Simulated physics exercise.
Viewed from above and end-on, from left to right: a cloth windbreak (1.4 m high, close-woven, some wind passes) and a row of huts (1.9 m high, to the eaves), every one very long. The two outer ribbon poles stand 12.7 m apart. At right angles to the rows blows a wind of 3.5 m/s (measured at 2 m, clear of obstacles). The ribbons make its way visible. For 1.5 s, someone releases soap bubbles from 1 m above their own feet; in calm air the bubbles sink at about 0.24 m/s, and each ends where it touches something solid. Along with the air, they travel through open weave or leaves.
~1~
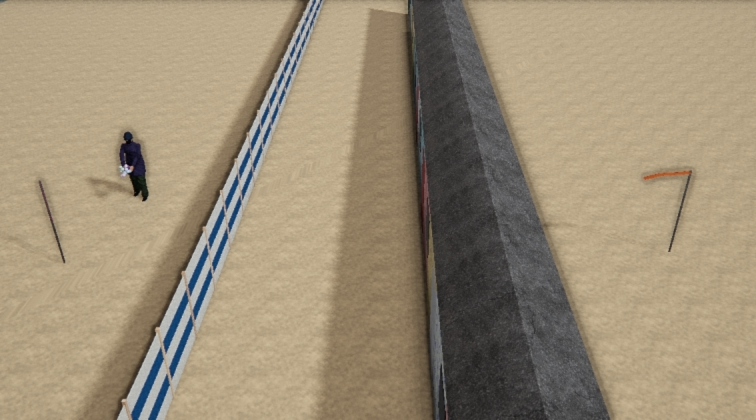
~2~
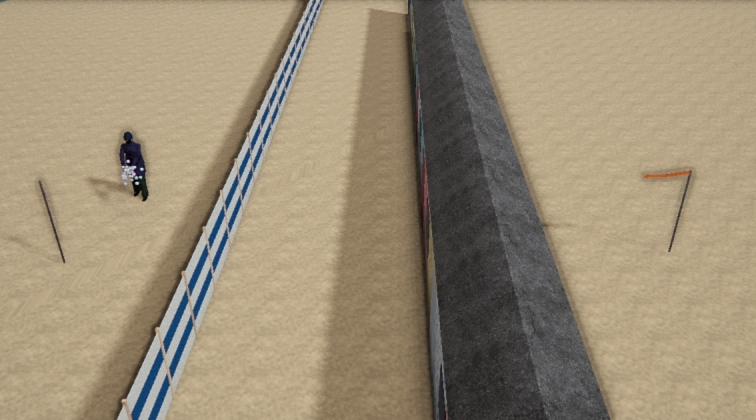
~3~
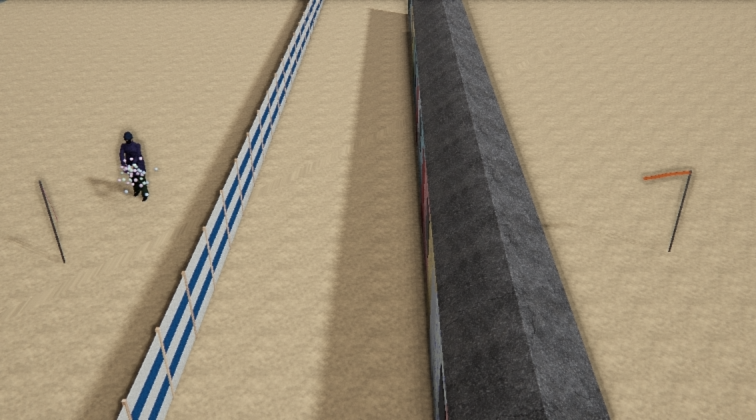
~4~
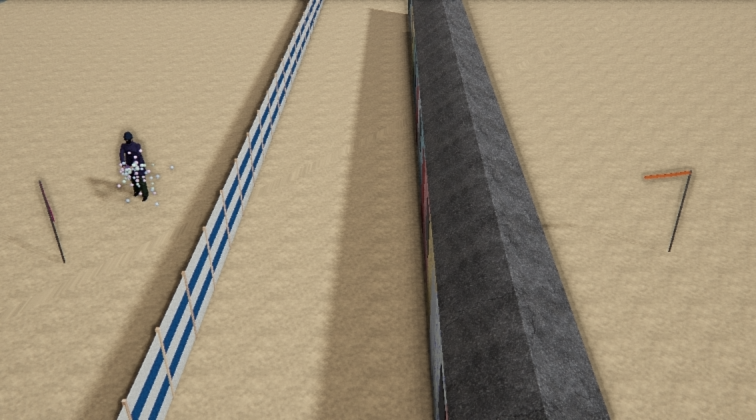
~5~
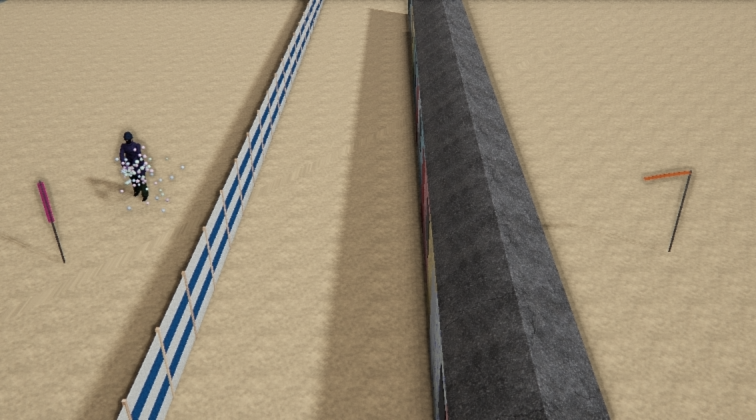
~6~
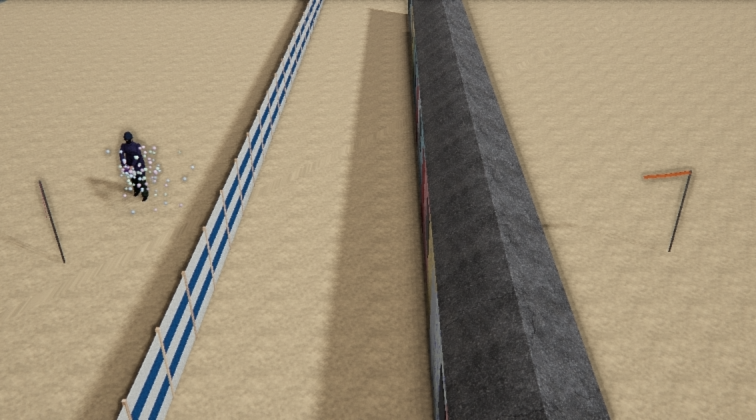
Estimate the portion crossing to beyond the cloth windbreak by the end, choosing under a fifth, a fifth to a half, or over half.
My estimate is a fifth to a half.
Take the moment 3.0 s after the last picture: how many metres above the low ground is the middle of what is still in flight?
About 1.0 m.
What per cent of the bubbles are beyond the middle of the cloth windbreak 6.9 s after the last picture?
25 %.
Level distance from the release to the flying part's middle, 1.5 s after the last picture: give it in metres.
About 1.0 m.
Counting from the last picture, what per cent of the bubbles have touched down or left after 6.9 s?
Estimate: Around 50 %.
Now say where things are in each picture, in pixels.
The first frame shows the bubbles in the air span x = 120 to 130 around y = 170.
The second frame shows the right ribbon ends at (644, 177), leaning 80 degrees to the left and the bubbles in the air span x = 120 to 140 around y = 170.
The third frame shows the bubbles in the air span x = 120 to 150 around y = 170 and the top of the cloth windbreak crosses (238, 156).
The fourth frame shows the right ribbon ends at (644, 178), leaning 80 degrees to the left and the bubbles in the air span x = 120 to 155 around y = 170.
The fifth frame shows the left ribbon ends at (52, 222), hanging almost straight and the bubbles in the air span x = 120 to 165 around y = 175.
The sixth frame shows the right ribbon ends at (644, 177), leaning 80 degrees to the left, the bubbles in the air span x = 120 to 170 around y = 175 and the top of the row of huts crosses (469, 108).
Then, 1.5 s after the last picture, 92 % is in the air or yet to come; 1 % is beyond the cloth windbreak; the middle of what still flies is 0.9 m above the low ground, near (167, 177).
Then, 3.0 s after the last picture, 75 % is in the air or yet to come; 10 % is beyond the cloth windbreak; the middle of what still flies is 1.1 m above the low ground, near (188, 170).
Then, 6.9 s after the last picture, 48 % is in the air or yet to come; 27 % is beyond the cloth windbreak; the middle of what still flies is 1.4 m above the low ground, near (190, 154).
Then, 19.0 s after the last picture, 12 % is in the air or yet to come; 34 % is beyond the cloth windbreak; the middle of what still flies is 1.5 m above the low ground, near (168, 161).
Then, 44.0 s after the last picture, 1 % is in the air or yet to come; 34 % is beyond the cloth windbreak.
